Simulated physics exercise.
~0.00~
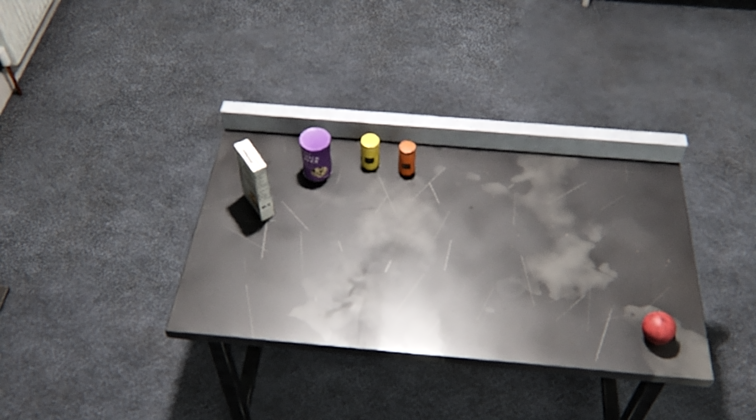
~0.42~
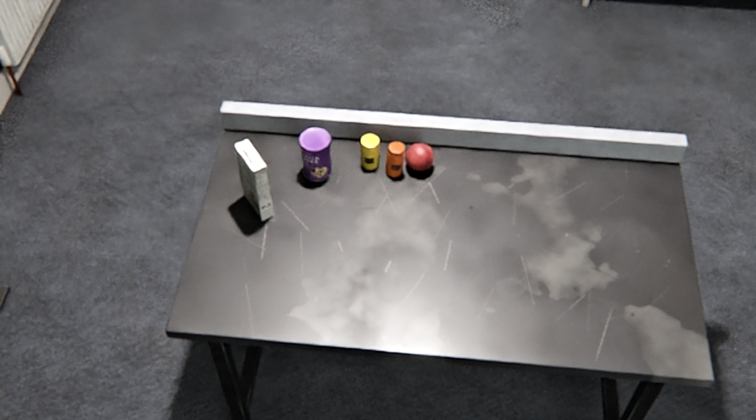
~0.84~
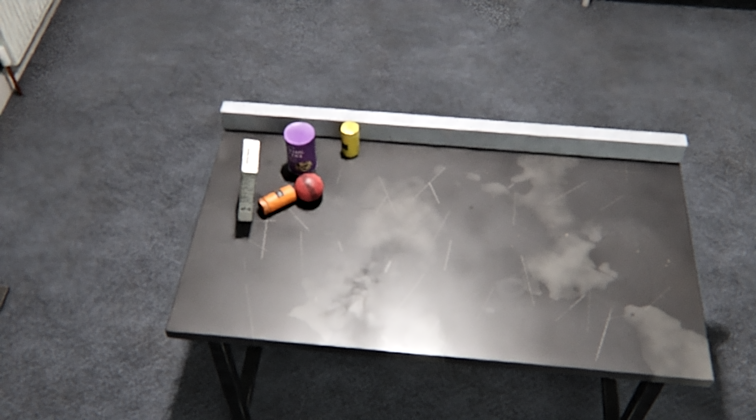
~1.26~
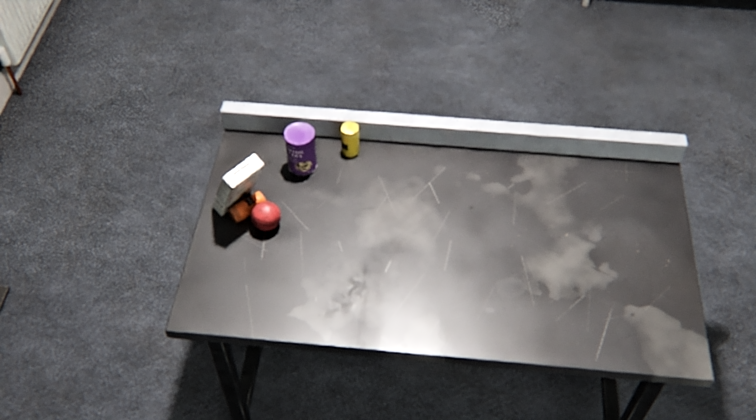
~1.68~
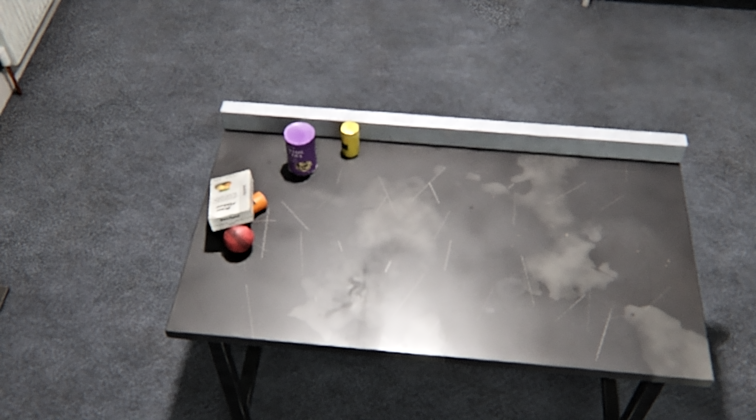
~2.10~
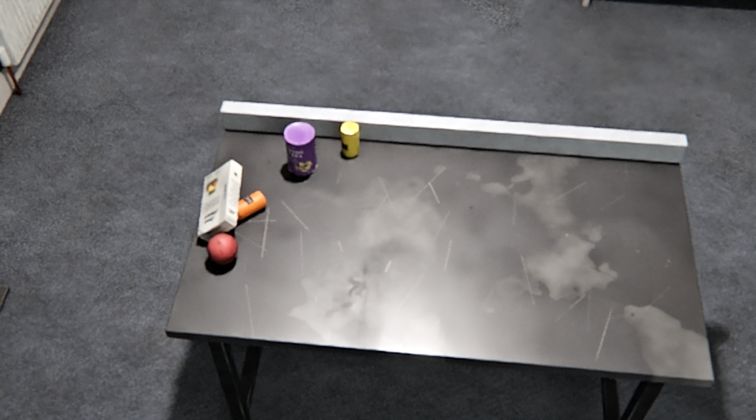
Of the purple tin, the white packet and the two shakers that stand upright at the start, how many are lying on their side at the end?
Two of them are lying on their side at the end, the white packet and the orange shaker.
